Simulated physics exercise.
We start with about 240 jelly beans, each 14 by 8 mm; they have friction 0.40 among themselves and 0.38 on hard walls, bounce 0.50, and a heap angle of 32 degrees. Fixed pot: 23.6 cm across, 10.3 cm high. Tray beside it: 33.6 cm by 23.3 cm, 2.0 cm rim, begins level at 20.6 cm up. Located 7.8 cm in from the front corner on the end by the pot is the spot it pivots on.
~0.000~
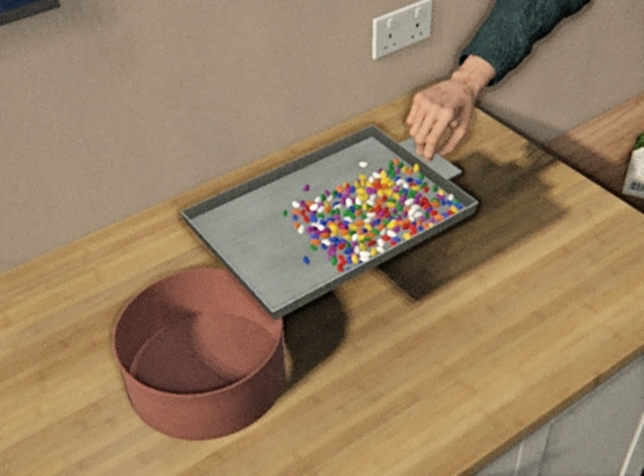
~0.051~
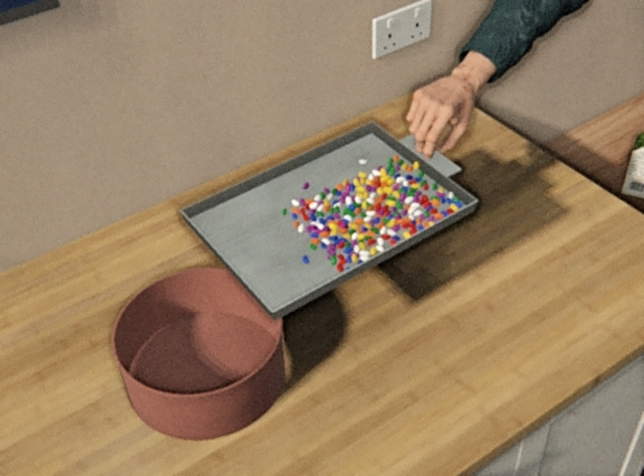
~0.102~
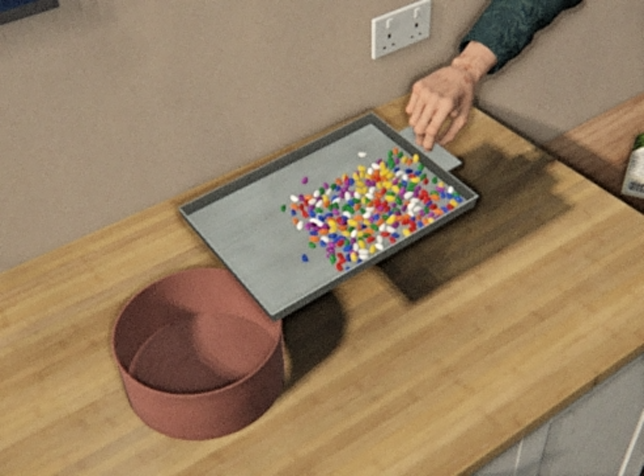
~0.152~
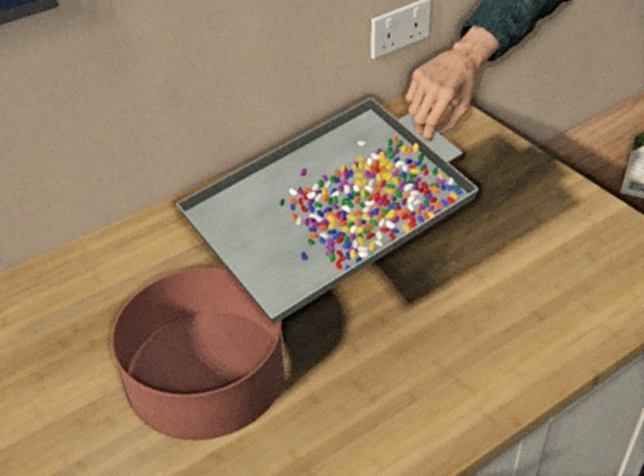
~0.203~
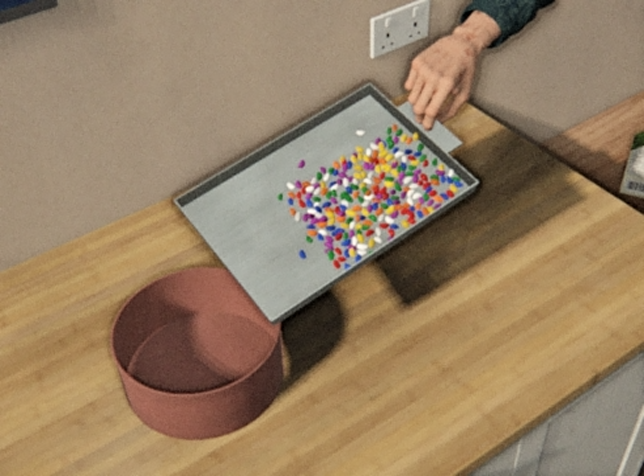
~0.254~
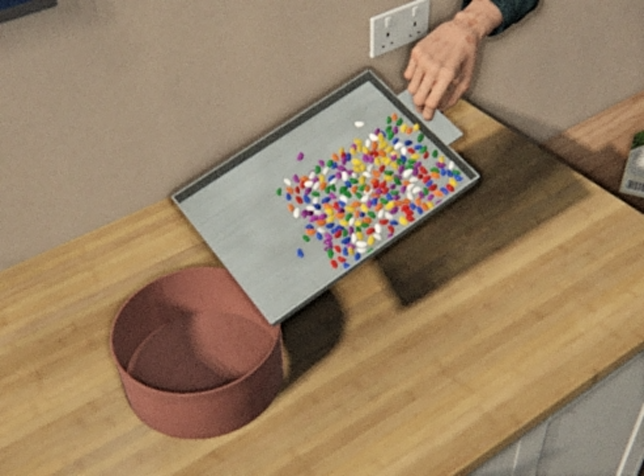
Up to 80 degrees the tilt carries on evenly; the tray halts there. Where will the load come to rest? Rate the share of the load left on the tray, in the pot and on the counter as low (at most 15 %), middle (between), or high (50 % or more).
Left on the tray - low, pot - low, counter - high.
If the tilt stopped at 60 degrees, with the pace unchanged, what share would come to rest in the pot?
That would be around 5 percent.
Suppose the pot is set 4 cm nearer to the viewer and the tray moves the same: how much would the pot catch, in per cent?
It would be near 60 per cent.
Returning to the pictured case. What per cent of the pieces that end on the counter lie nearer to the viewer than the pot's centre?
Near 100 in a hundred.
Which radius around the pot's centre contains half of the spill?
Some 18 cm, give or take.
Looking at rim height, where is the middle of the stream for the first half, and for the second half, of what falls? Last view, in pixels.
Around (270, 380), then (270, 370).
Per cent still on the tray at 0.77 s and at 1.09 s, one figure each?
In order, 90 and 15.
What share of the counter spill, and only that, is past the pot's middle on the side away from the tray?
I reckon around 60 per cent.
After 0.56 s, tilt 49 degrees; the tray holds 100 %, the pot 0 %.
After 0.77 s, tilt 69 degrees; the tray holds 90 %, the pot 0 %.
Then, at 1.09 s, tilt 80 degrees; the tray holds 15 %, the pot 5 %.
By 2.5 s all is still; tray 5 %, pot 5 %, counter 90 %.
